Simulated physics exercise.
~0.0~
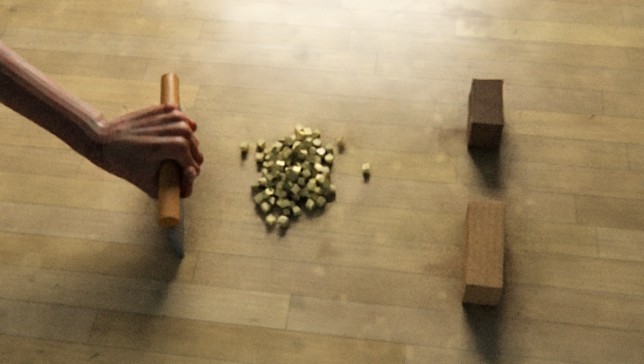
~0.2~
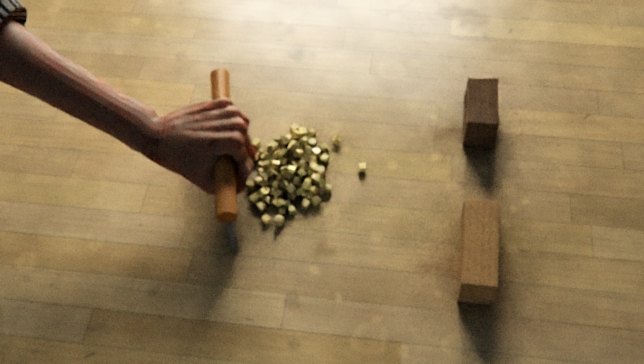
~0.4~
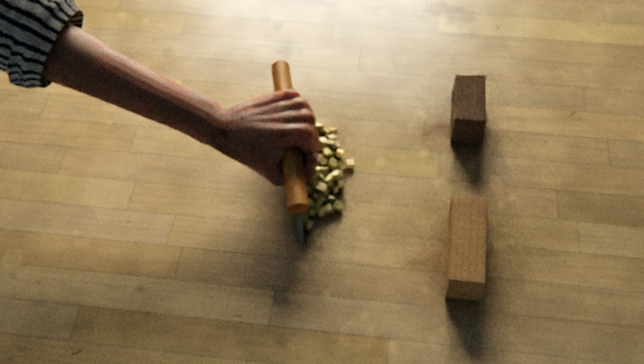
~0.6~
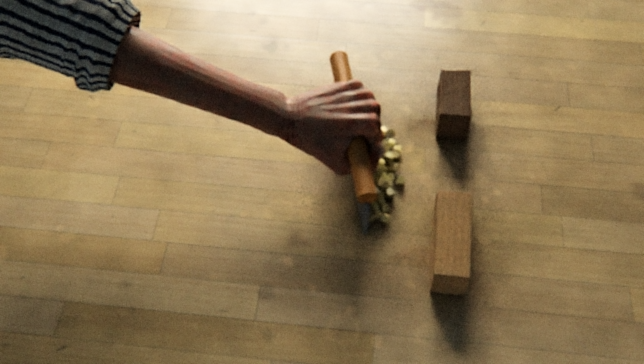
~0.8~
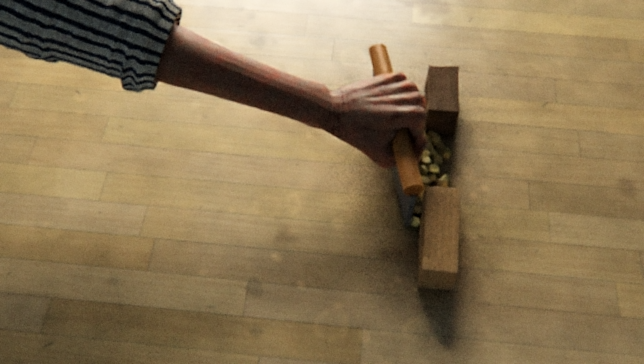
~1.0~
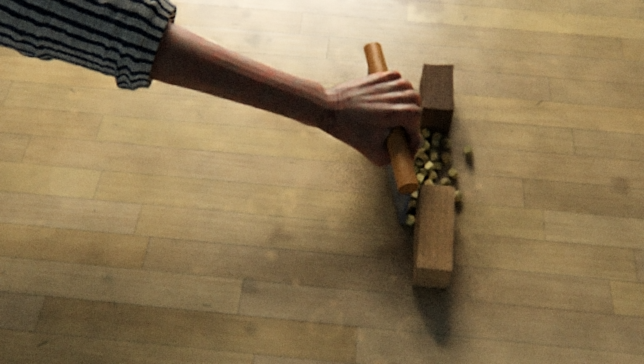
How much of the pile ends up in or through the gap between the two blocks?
A modest share of the cubes gets into or through the gap, while most of them stay held up between the scraper and the blocks.
